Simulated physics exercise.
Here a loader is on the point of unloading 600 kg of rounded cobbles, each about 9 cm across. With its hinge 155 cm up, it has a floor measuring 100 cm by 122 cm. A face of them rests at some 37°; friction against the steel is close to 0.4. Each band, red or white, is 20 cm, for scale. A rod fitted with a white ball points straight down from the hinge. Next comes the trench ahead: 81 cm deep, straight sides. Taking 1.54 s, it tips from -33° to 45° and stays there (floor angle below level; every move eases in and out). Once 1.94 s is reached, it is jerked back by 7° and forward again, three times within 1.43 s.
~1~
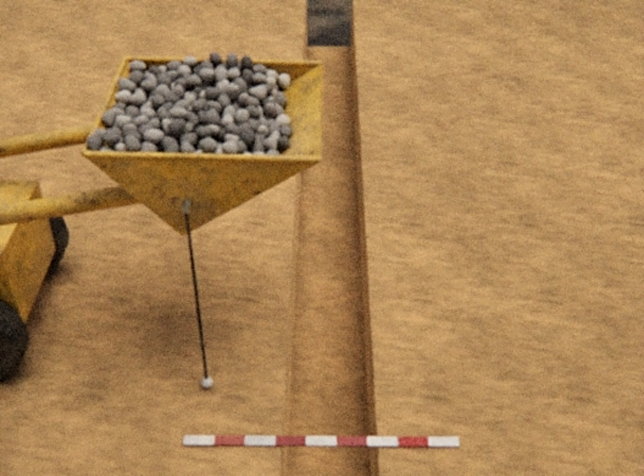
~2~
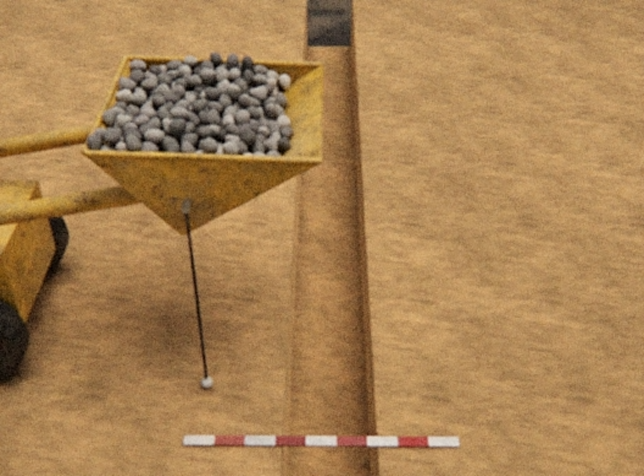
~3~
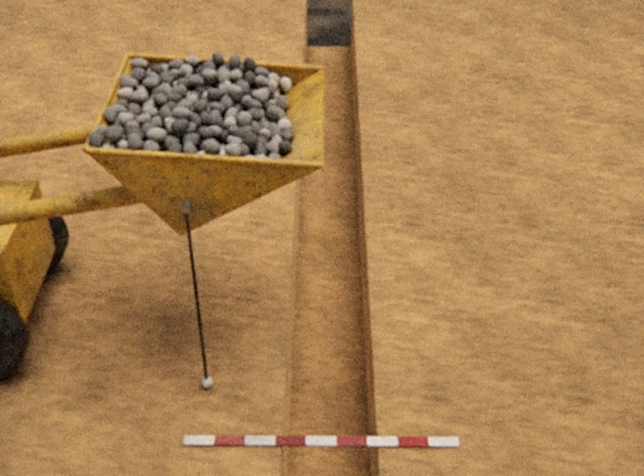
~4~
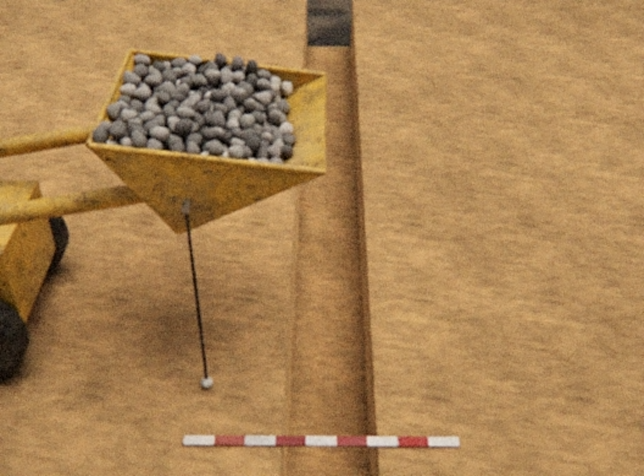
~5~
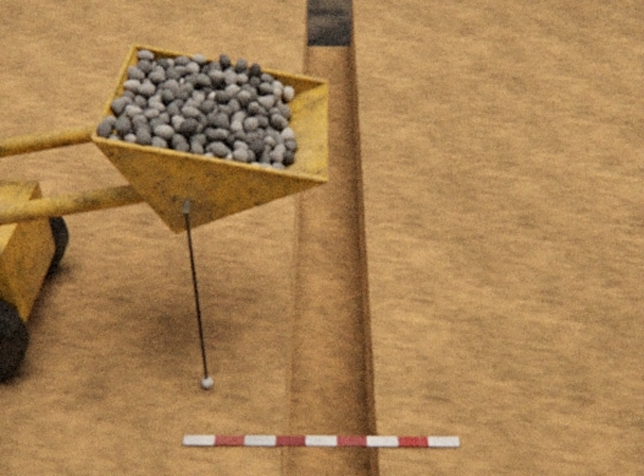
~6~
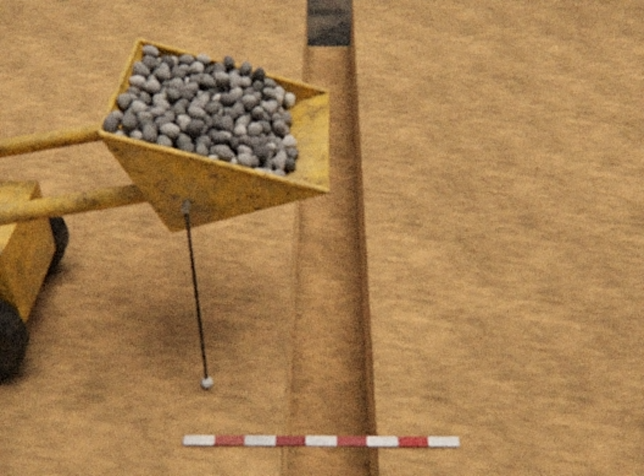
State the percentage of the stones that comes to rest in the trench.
Roughly 90 per cent comes to rest there.
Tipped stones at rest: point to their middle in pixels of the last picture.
Somewhere near pixel (337, 382).
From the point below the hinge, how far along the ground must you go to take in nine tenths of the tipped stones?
About 110 cm ahead of the hinge.
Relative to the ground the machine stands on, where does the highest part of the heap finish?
Height: About 10 cm above ground level.
A little later the floor is at 33°; 96 % in the bucket, 4 % in the trench; the foremost stones are at (320, 206).
Then the floor is at 45°; 26 % in the bucket, 1 % short of the trench, 72 % in the trench, 1 % past the trench; the foremost stones are at (383, 326).
Later still the floor is at 45°; 0 % in the bucket, 91 % in the trench, 9 % past the trench; the foremost stones are at (524, 313).
In the end the floor is at 45°; 0 % in the bucket, 91 % in the trench, 9 % past the trench; the foremost stones are at (524, 313).
